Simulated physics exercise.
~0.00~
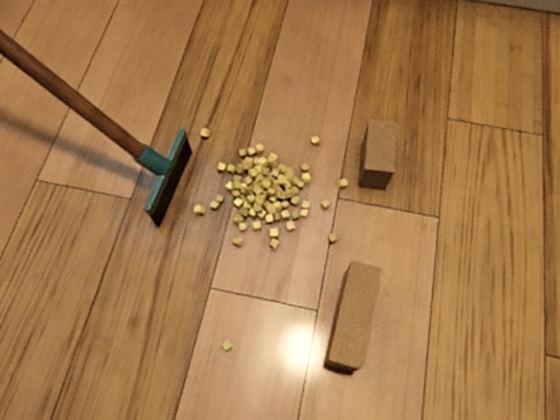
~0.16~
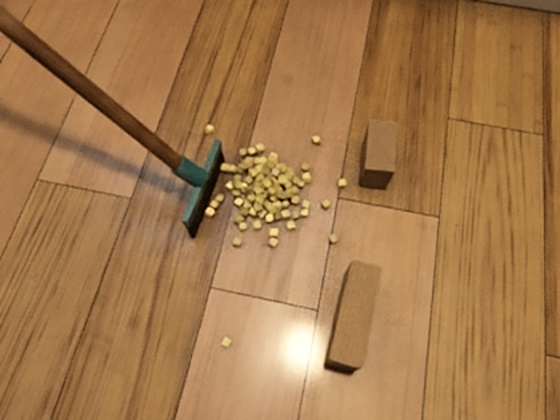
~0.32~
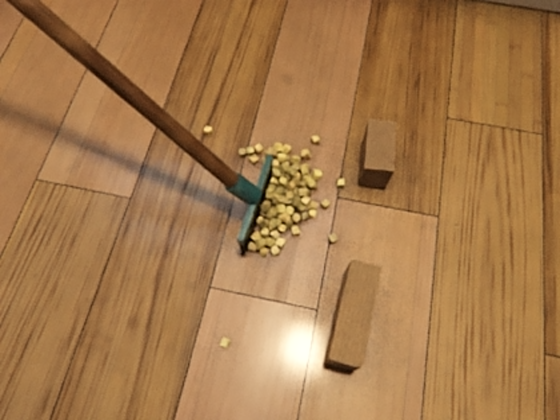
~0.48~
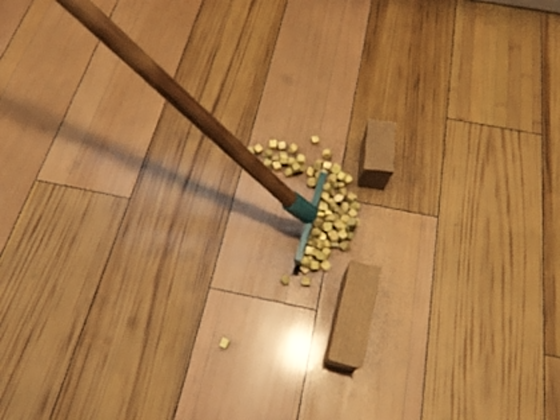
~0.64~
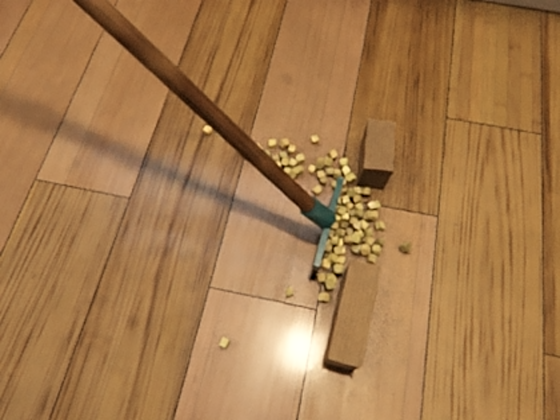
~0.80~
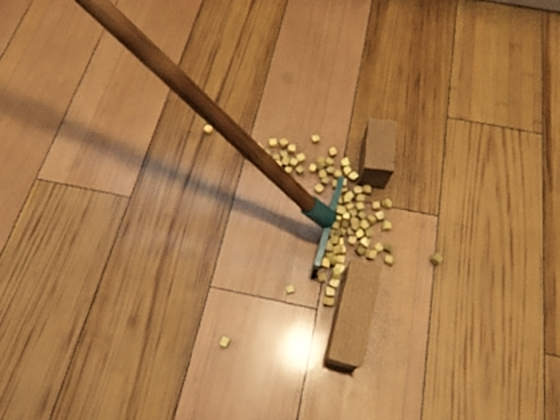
At the start, a loose pile of small pale yellow cubes lies on a wooden floor, with a teal-headed squeegee on a wooden handle to its left and two brown blocks to its right. The squeegee slides right and meets the pile. It pushes most of the cubes along, bunching them against the blade while some slip around its upper end. Near the blocks it slows and stops, and the leading cubes spread into the gap. A few cubes roll a little farther, but most remain before the blocks, with a couple of strays left behind.
